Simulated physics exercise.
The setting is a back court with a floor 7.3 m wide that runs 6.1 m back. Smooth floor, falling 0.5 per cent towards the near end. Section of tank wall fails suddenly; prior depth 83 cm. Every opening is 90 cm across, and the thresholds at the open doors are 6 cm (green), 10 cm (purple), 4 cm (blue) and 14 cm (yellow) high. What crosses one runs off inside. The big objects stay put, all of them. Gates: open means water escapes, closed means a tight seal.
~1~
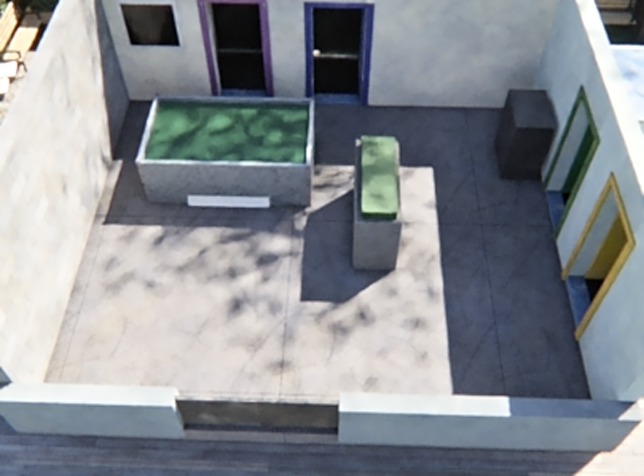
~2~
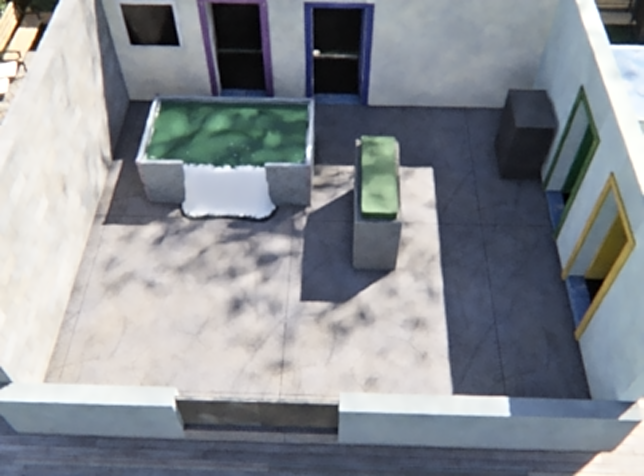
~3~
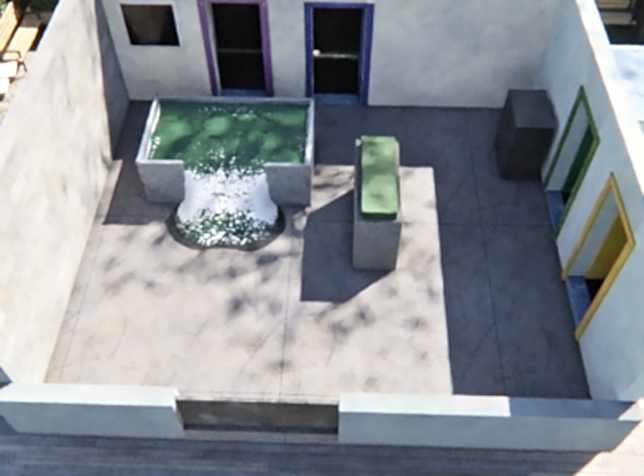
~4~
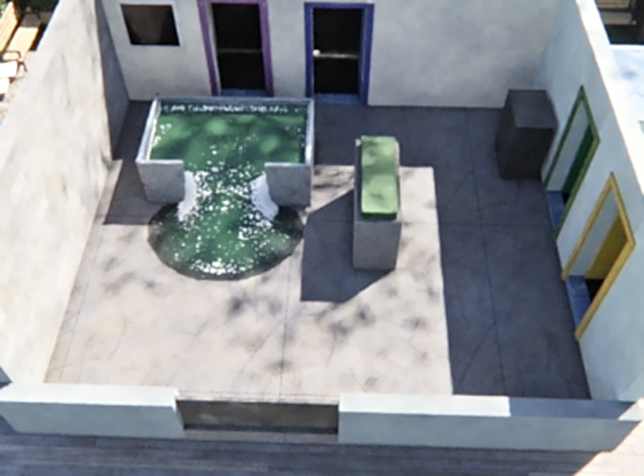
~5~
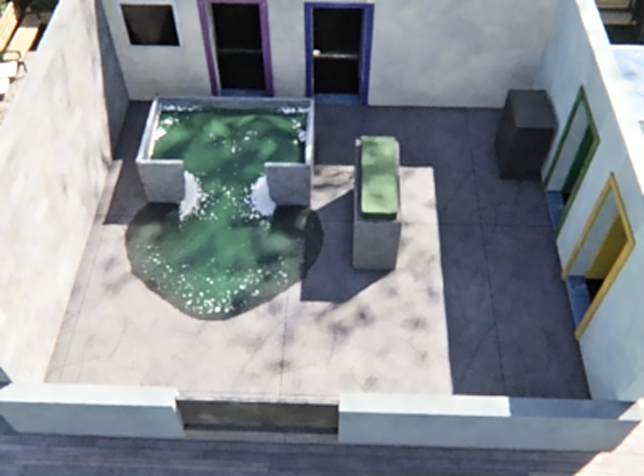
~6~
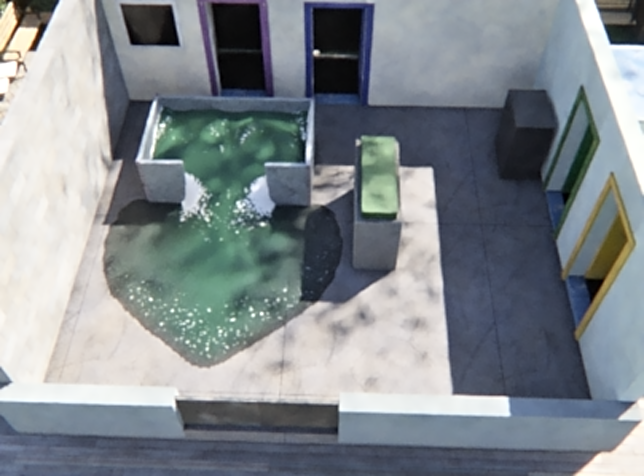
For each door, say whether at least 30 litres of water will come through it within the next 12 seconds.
In order: Green door: Outstrips the figure; purple door: Lags behind the figure; blue door: Outstrips the figure; yellow door: Lags behind the figure.
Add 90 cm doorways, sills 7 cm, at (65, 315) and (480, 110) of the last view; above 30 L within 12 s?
In turn: Beyond it, short of it.
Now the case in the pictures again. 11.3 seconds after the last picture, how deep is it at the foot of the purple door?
About 11.0 cm.
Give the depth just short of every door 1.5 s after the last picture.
Measured in centimetres, the green door gives 0, the purple door 0, the blue door 0 and the yellow door 0.
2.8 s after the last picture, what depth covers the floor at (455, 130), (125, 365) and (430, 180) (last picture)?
I'd read it as roughly 0, 18 and 0 cm, in that order.
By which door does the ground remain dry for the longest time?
The blue door.
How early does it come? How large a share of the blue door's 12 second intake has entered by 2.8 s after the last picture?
I'd say close to 0 percent.
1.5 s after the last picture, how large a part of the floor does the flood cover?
Roughly 40 percent.
Then, 0.7 s after the last picture water covers 35 % of the floor and is deepest (39 cm) near (172, 412); green door not reached, purple door not reached, blue door not reached, yellow door not reached.
Then, 1.5 s after the last picture water covers 40 % of the floor and is deepest (45 cm) near (36, 407); green door not reached, purple door not reached, blue door not reached, yellow door not reached.
Then, 2.8 s after the last picture water covers 50 % of the floor and is deepest (28 cm) near (587, 424); green door not reached, purple door not reached, blue door not reached, yellow door 9 cm at the sill, 0 L in.
Then, 6.3 s after the last picture water covers 85 % of the floor and is deepest (20 cm) near (525, 186); green door 9 cm at the sill, 3 L in, purple door 3 cm at the sill, 0 L in, blue door not reached, yellow door 14 cm at the sill, 3 L in.
Then, 11.3 s after the last picture water covers 100 % of the floor and is deepest (12 cm) near (402, 111); green door 10 cm at the sill, 62 L in, purple door 11 cm at the sill, 1 L in, blue door 10 cm at the sill, 66 L in, yellow door 9 cm at the sill, 4 L in.
